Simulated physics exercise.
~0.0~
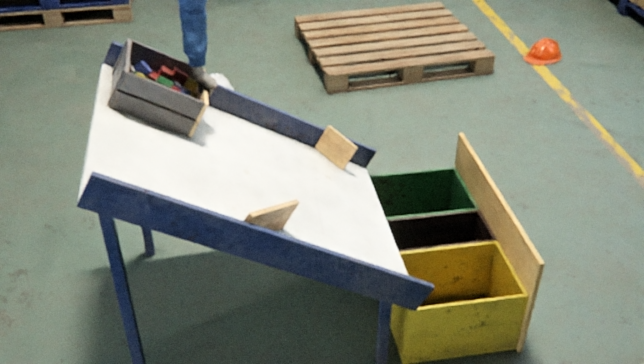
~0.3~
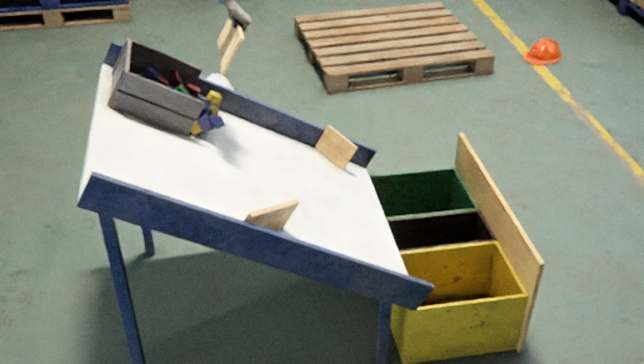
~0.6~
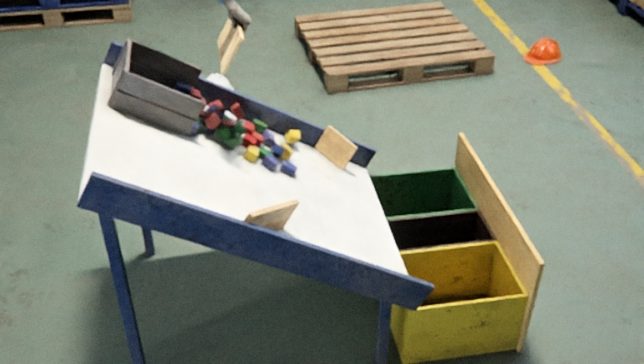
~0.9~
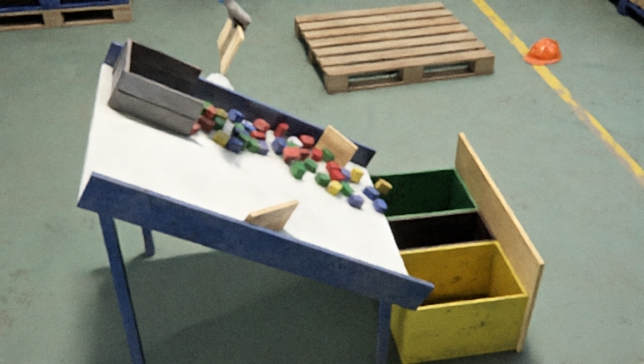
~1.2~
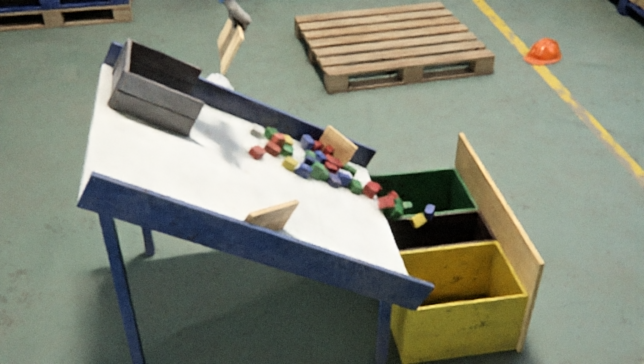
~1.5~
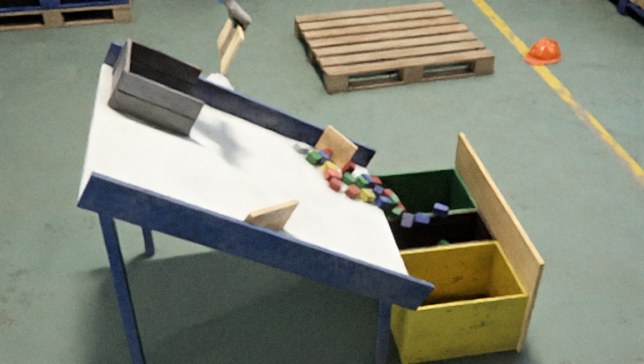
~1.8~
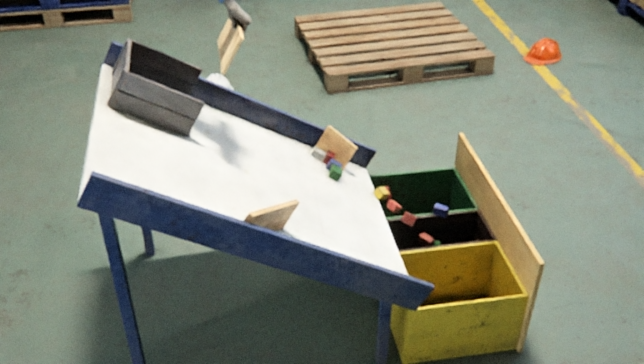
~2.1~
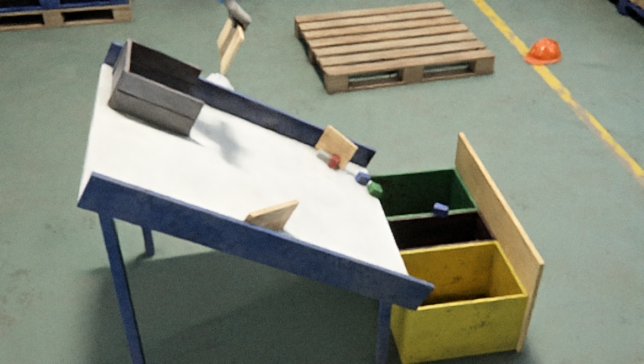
Gloved hand lifting a gate from a grey pen, colourful toy bricks tumbling down a sloping table, mostly into the green tub.
